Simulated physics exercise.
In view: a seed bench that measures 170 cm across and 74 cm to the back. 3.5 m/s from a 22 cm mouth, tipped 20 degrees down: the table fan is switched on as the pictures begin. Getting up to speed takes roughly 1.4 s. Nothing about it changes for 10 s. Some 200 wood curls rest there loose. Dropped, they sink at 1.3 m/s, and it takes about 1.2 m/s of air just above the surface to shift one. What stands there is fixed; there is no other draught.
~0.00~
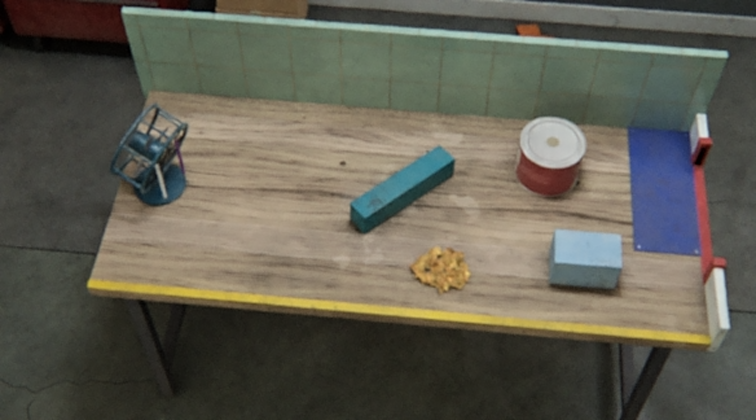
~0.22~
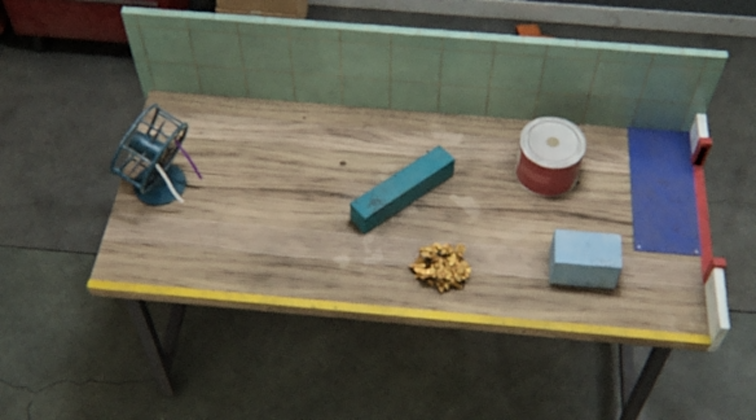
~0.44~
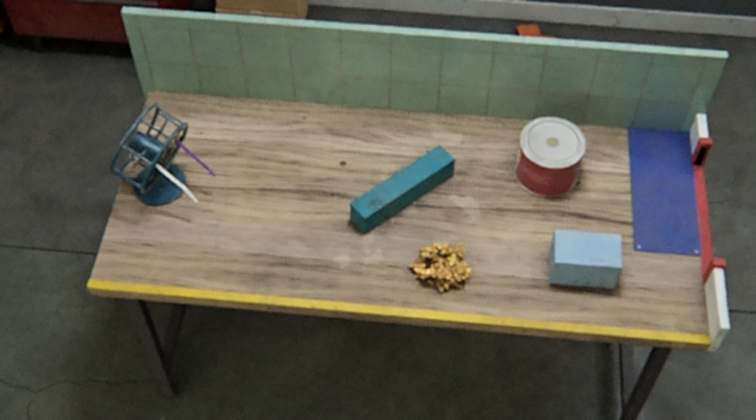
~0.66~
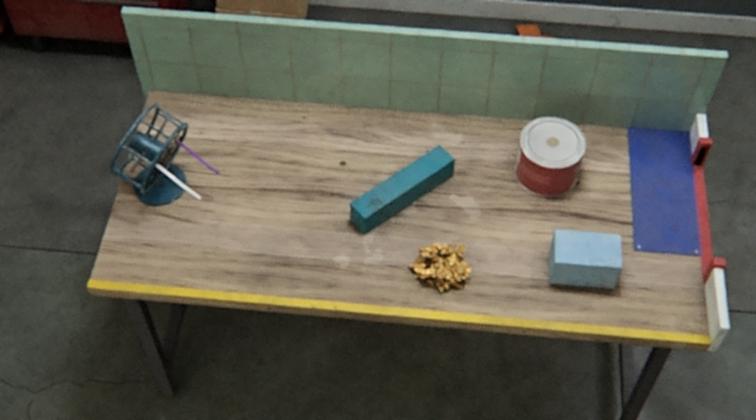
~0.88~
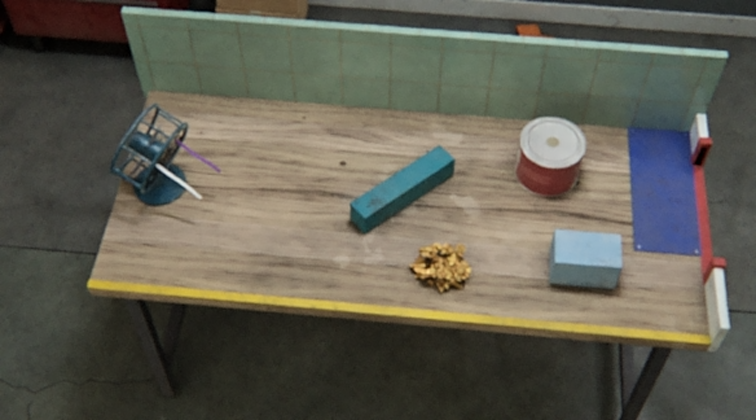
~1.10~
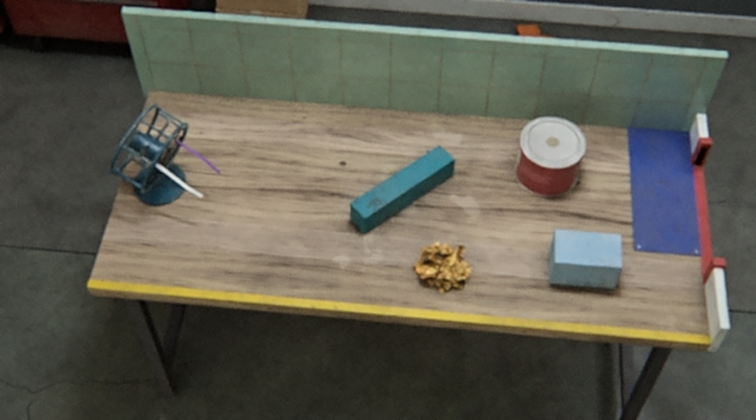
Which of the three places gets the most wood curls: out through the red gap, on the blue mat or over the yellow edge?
Yellow.
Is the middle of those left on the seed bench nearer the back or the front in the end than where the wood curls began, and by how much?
The middle moved backwards, roughly 5 cm.
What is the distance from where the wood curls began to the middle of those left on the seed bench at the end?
Roughly 55 centimetres.
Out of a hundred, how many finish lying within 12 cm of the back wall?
Share: Approx. 0 %.
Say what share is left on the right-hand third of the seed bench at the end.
I'd put it at about 40 percent.
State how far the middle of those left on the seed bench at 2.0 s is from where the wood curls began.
Roughly 25 centimetres.
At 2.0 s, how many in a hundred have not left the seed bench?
Near 70 per cent, more or less.
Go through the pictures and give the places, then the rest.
In the first frame, the middle of the wood curls is near (442, 267), none has stirred yet and the mouth of the table fan is at (150, 149).
In the second frame, the middle of the wood curls is near (443, 265), none has stirred yet, the yellow edge is centred on (393, 315), the red gap is centred on (698, 219) and the blue mat is centred on (663, 189).
In the third frame, the middle of the wood curls is near (443, 265), none has stirred yet, the top of a plank is at (403, 181) and the top of a block is at (588, 248).
In the fourth frame, the middle of the wood curls is near (443, 265) and none has stirred yet.
In the fifth frame, the middle of the wood curls is near (443, 265) and none has stirred yet.
In the sixth frame, the middle of the wood curls is near (441, 265) and none has stirred yet.
After 2.0 s, 30 % are over the yellow edge, 0 % out through the red gap and 0 % on the blue mat; the middle of those still in play is near (536, 271); 24 % have settled or left.
After 3.2 s, 40 % are over the yellow edge, 0 % out through the red gap and 0 % on the blue mat; the middle of those still in play is near (546, 268); 40 % have settled or left.
After 5.5 s, 48 % are over the yellow edge, 2 % out through the red gap and 4 % on the blue mat; the middle of those still in play is near (629, 289); 55 % have settled or left.
After 10.0 s, at the end, 50 % are over the yellow edge, 4 % out through the red gap and 10 % on the blue mat; the middle of those still in play is near (649, 291).
